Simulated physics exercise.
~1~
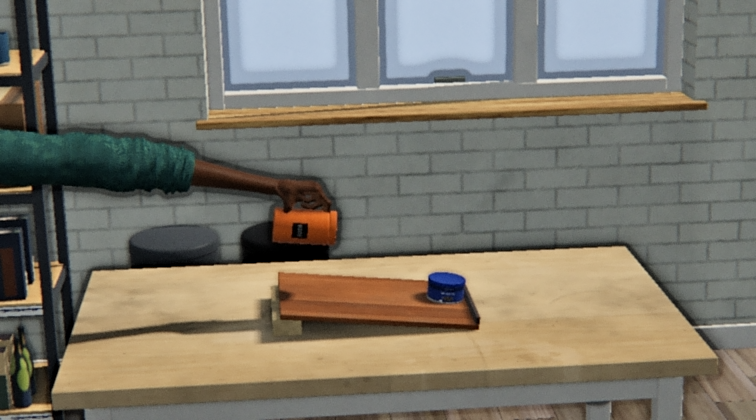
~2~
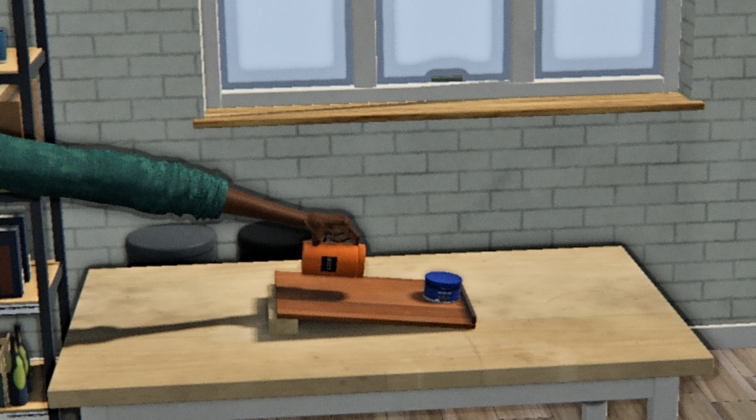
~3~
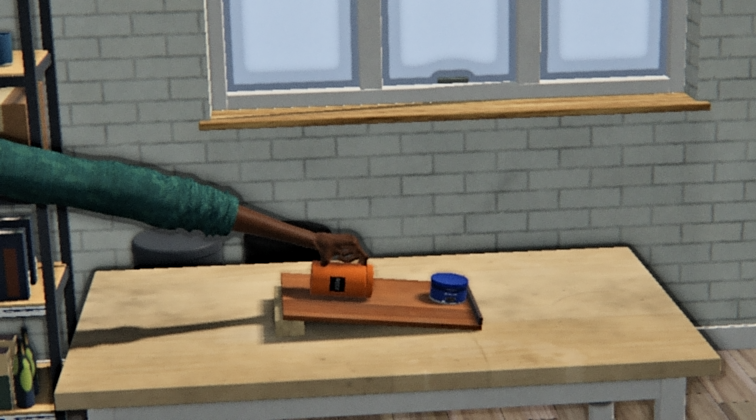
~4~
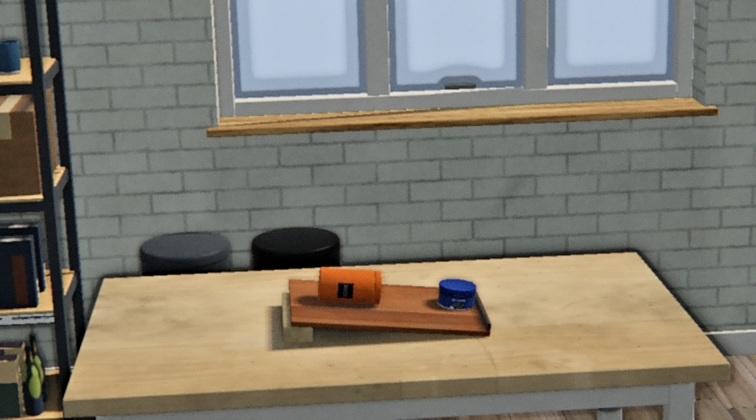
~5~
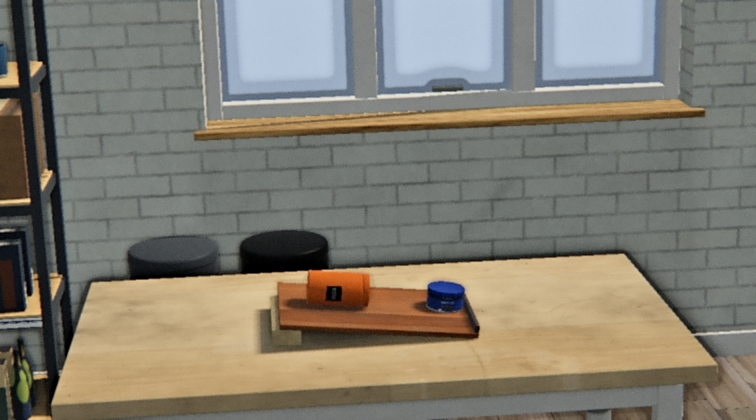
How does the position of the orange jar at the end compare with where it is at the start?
At the start the orange jar is held in the air above the left end of the board, while at the end it lies on its side on the left part of the board, lower and a little further right.
